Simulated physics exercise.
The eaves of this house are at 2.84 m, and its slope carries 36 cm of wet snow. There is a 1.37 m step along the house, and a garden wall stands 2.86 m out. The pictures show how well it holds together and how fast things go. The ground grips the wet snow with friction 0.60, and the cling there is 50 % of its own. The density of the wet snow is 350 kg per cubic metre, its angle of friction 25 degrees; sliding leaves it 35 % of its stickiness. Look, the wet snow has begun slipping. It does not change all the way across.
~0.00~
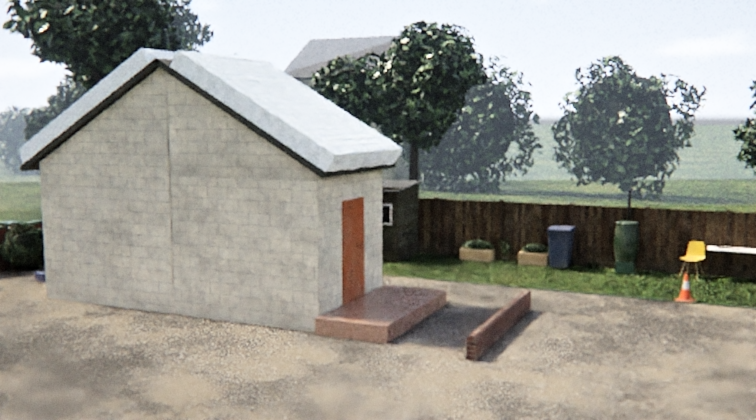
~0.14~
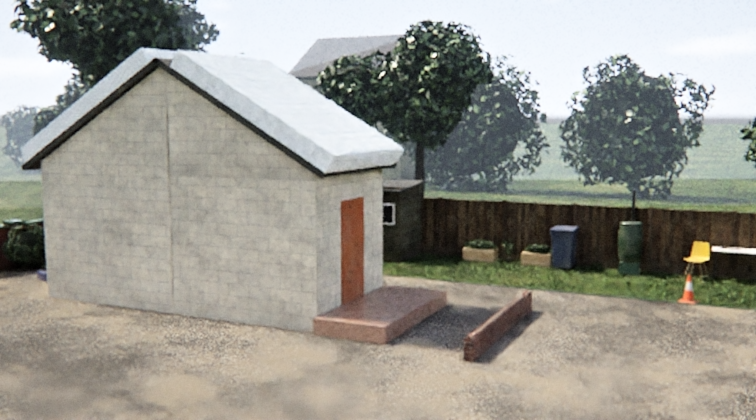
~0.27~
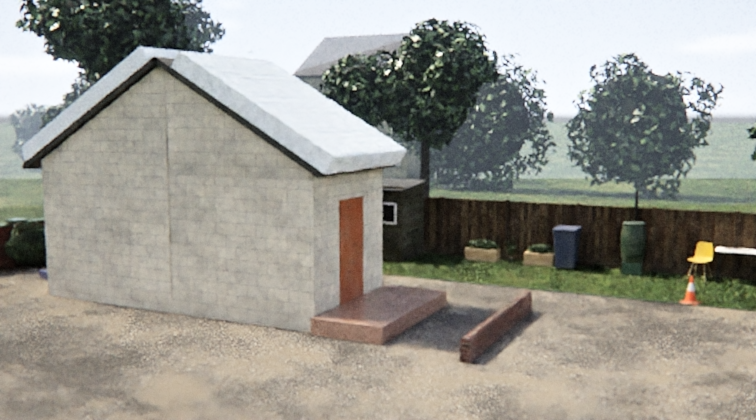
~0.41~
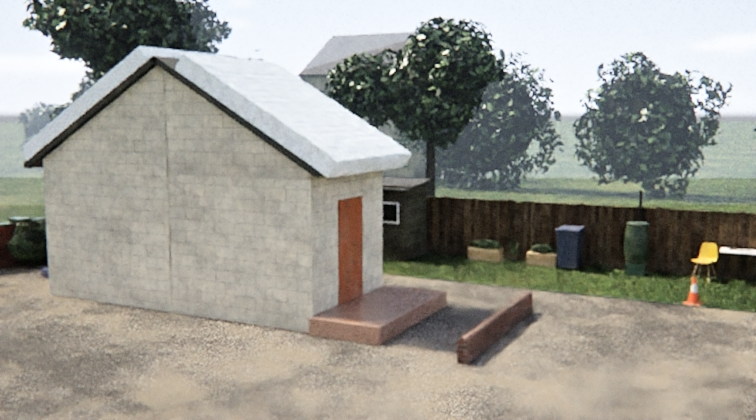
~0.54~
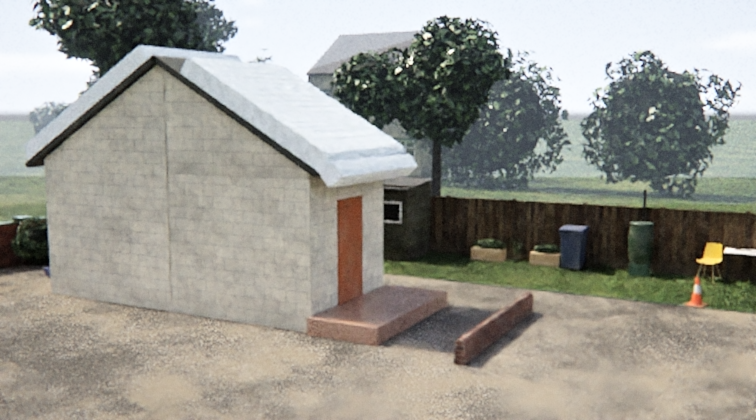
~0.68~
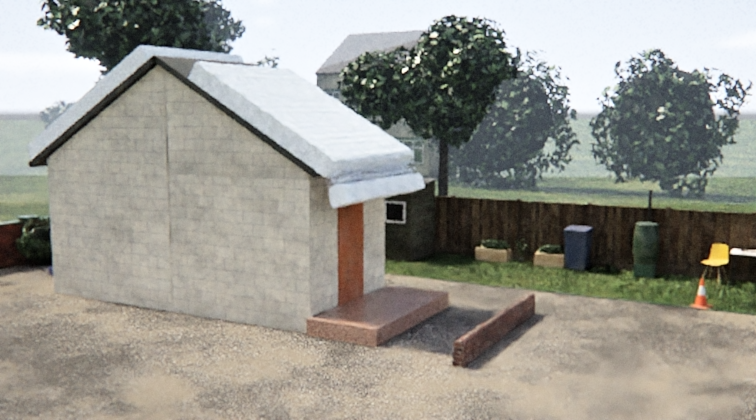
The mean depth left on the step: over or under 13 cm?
Once things settle, it sits shallower than 13 cm.
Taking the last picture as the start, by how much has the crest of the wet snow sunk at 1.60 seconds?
Measured change: Some 1.3 m.
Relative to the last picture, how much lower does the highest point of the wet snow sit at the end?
I'd put it at something like 4.1 m.
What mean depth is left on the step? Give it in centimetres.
It comes to some 8 cm.
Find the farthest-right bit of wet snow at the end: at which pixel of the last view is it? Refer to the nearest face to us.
At roughly (678, 394).
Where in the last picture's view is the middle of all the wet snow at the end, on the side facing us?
It sits close to (446, 344).
After 1.10 s, 77 % of the snow is still up on the roof and 23 % is falling or down.
After 1.60 s, 34 % of the snow is still up on the roof and 66 % is falling or down.
After 2.10 s, none of the snow is still up on the roof and all is falling or down.
After 2.60 s, none of the snow is still up on the roof and all is falling or down.
After 3.40 s, at the end, none of the snow is still up on the roof and the snow on the step is 8.2 cm deep on average.
